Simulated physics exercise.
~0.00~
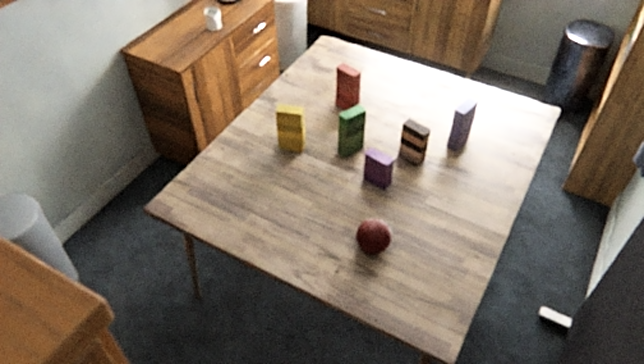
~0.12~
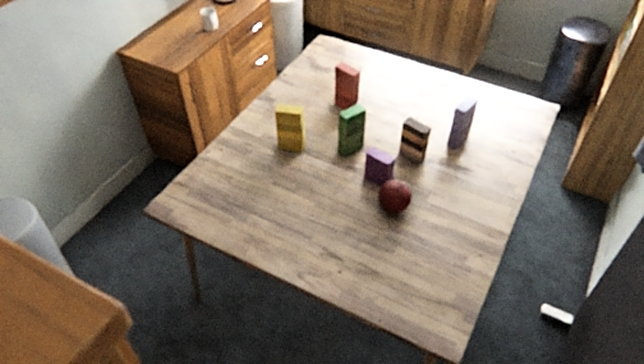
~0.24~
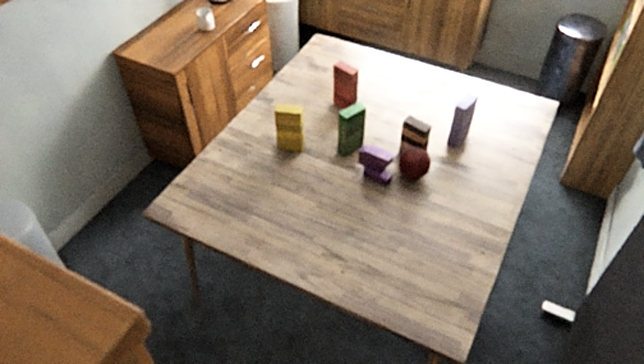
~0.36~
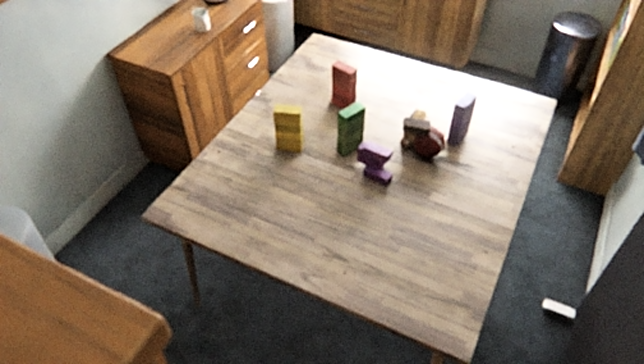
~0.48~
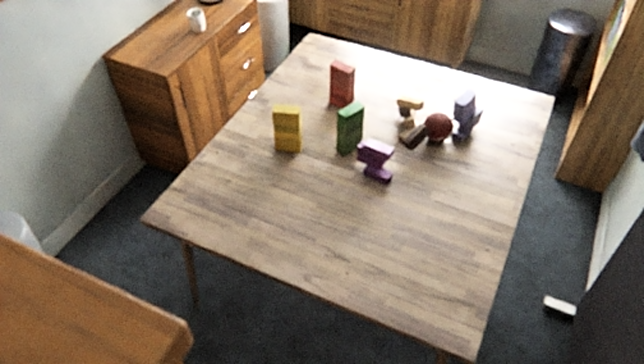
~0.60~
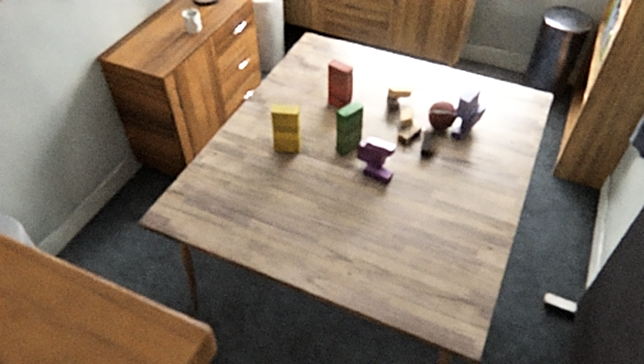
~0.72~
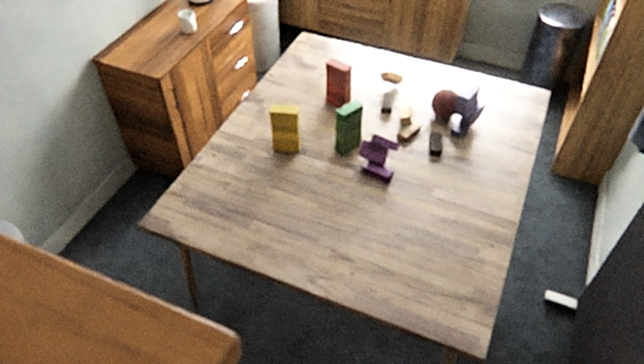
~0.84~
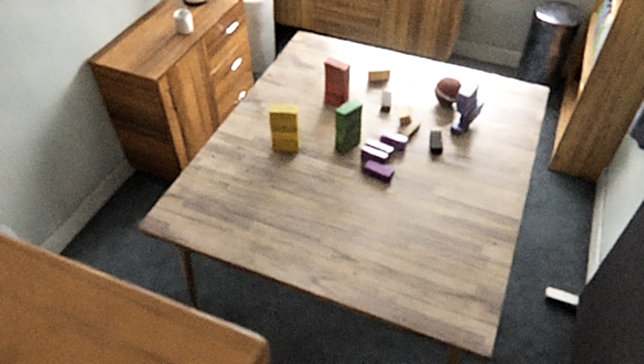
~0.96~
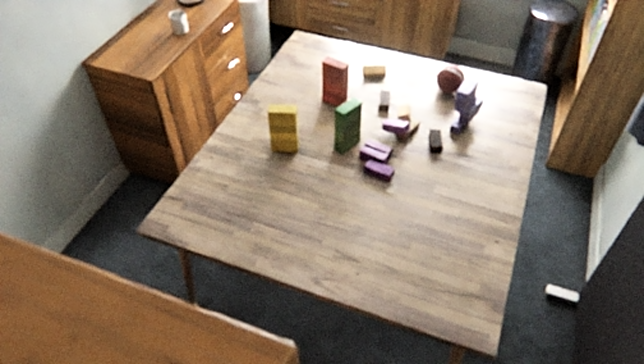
The footage shows a dark red ball rolling across a wooden table among small block towers, knocking apart the purple and striped towers and disturbing the lavender one behind, ending near the far edge with blocks scattered while the red, green and yellow towers stay standing.
